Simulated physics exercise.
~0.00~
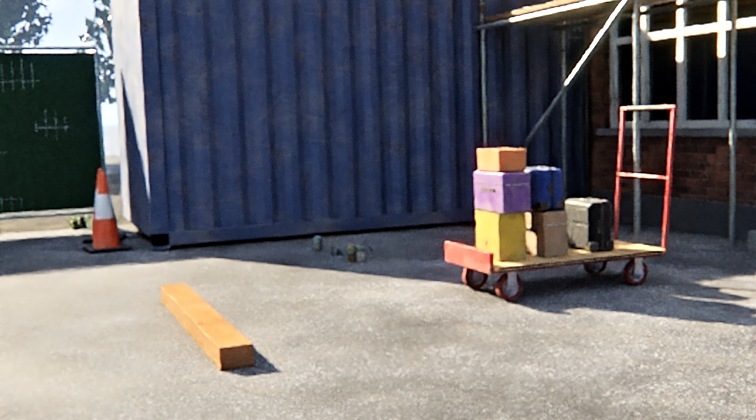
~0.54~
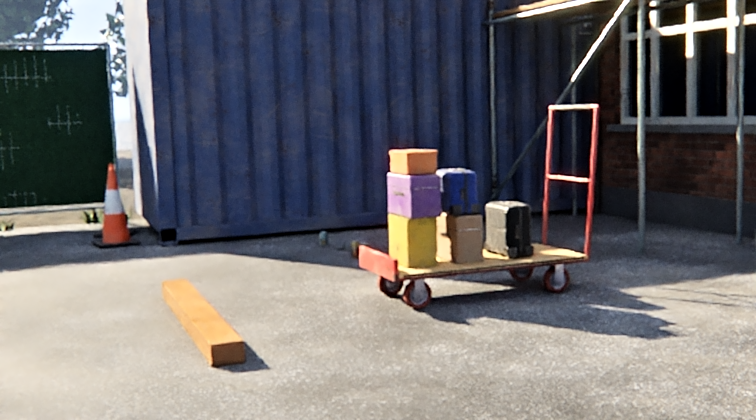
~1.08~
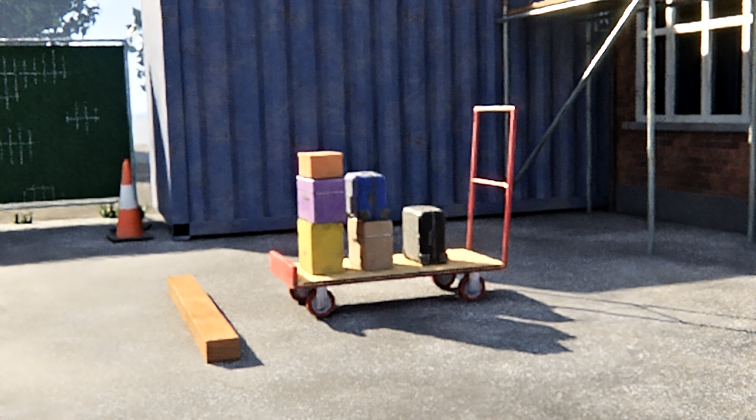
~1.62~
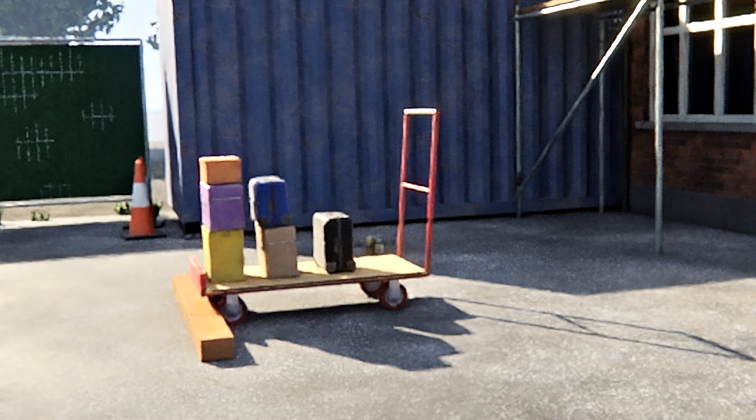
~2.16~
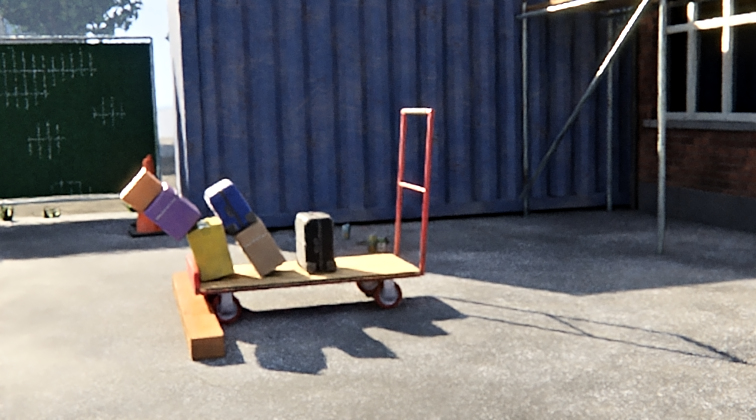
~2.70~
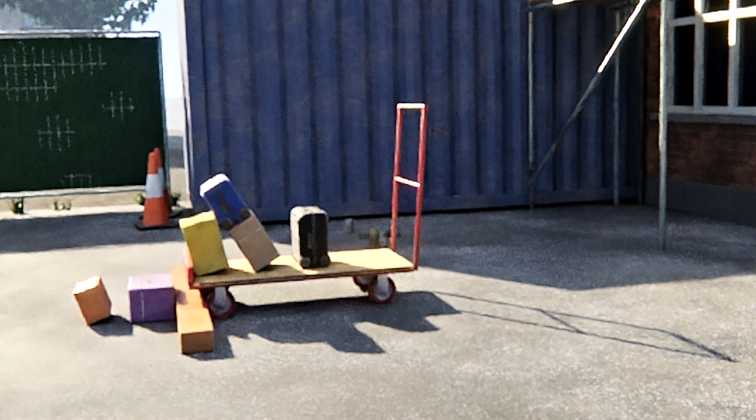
The video shows a goods trolley loaded with boxes and cases rolling left across a yard until it stops against a low orange kerb. The load tips forward, and the orange tote and purple toolbox fall to the ground beyond it, while the other four items stay aboard, some leaning.
